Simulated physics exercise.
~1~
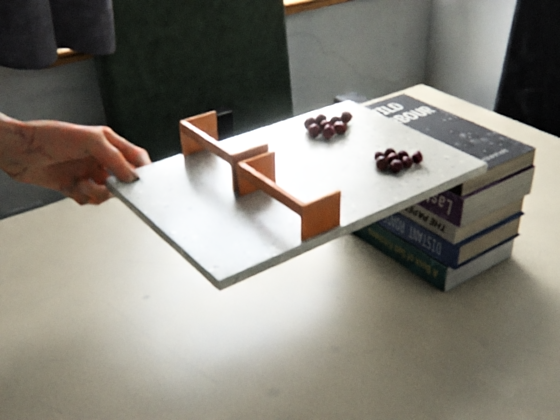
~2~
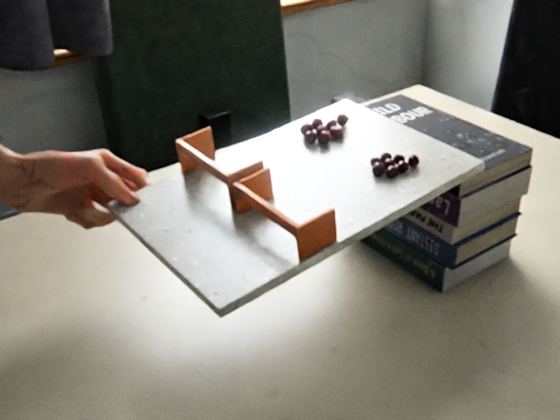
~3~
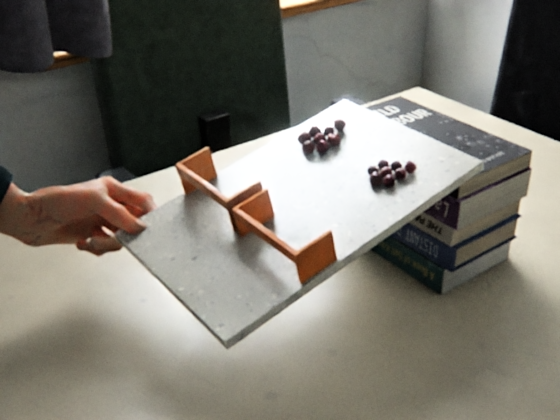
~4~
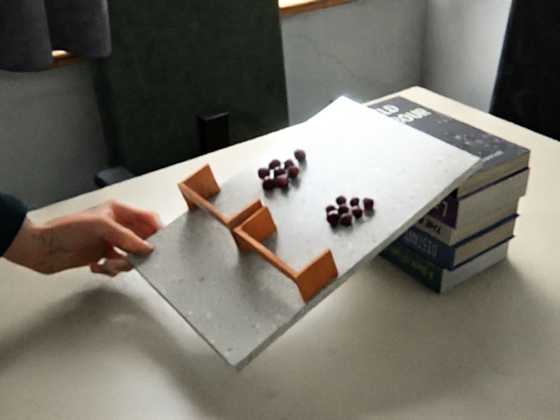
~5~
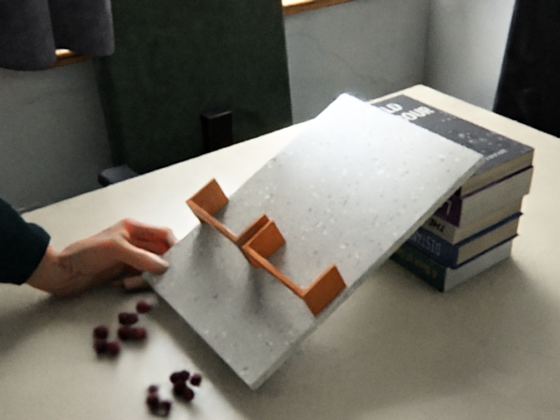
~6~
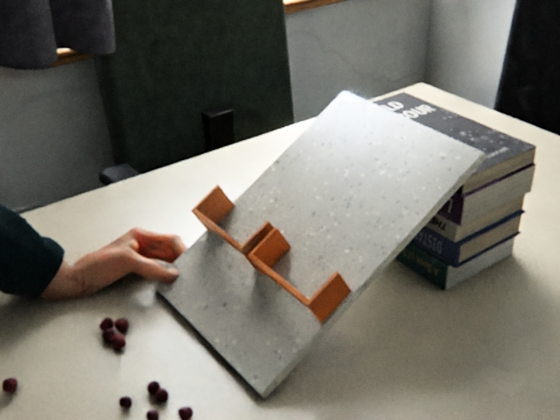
A hand reaching in from the left holds up the free end of a speckled grey board, whose far end rests on a stack of books at the right of a pale table, seen from slightly above. Two orange-brown bars on feet stand across the board, and two clusters of dark red, berry-like balls sit higher up. The hand gradually lowers its end, and the slope steepens. Both clusters start to roll down towards the bars, then pass beyond them and off the board. The balls end scattered on the table at the lower left, with the board steeply tilted and the books unmoved.
